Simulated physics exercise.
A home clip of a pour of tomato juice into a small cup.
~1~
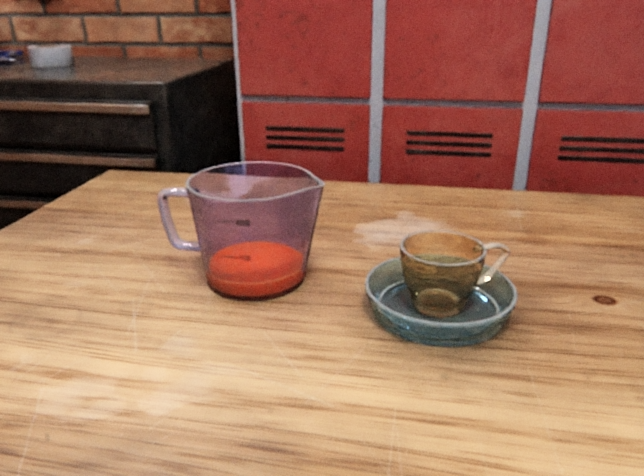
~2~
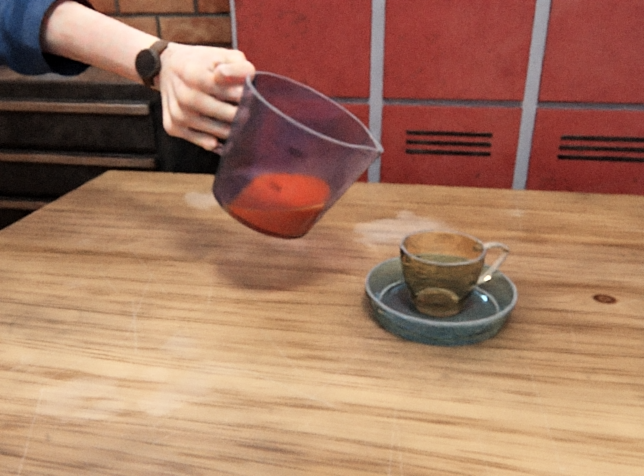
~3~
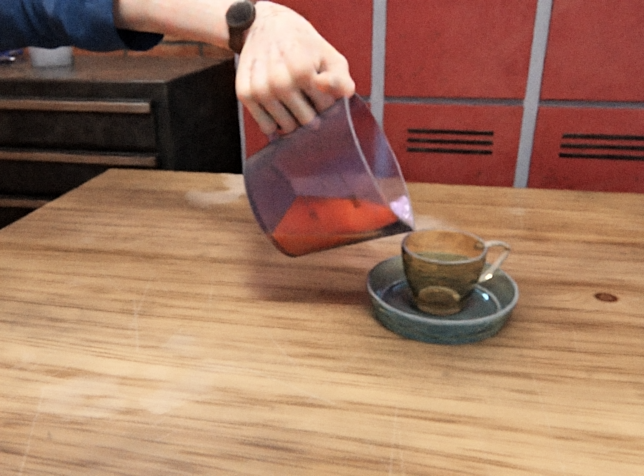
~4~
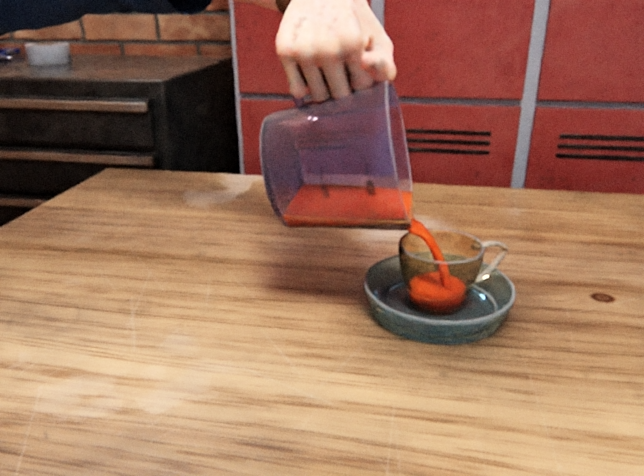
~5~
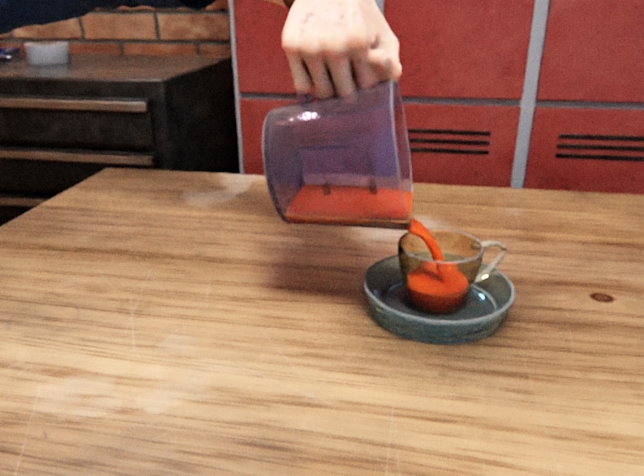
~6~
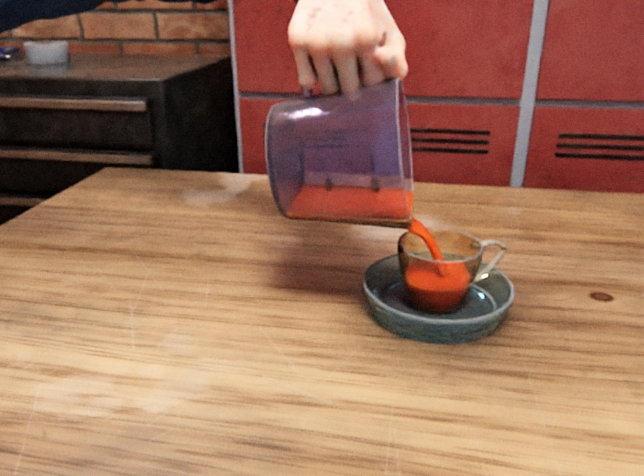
At first, a measuring jug holding some red-orange liquid stands on a wooden table, left of a small glass cup on a saucer. A hand lifts the jug by its handle, tilts it and brings it right to the cup. A stream then runs into the cup, and the level inside rises.
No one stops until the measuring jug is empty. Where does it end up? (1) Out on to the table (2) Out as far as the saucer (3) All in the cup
3.
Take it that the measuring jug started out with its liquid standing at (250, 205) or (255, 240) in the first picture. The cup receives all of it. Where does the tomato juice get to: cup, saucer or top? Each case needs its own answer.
In turn: Floods the top, reaches the saucer.
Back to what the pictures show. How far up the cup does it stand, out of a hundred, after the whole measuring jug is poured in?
It comes up to roughly 70 % of the cup's height.
Soon after, the cup is about two thirds full; the saucer is dry.
In the end, the cup is about two thirds full; the saucer is dry.
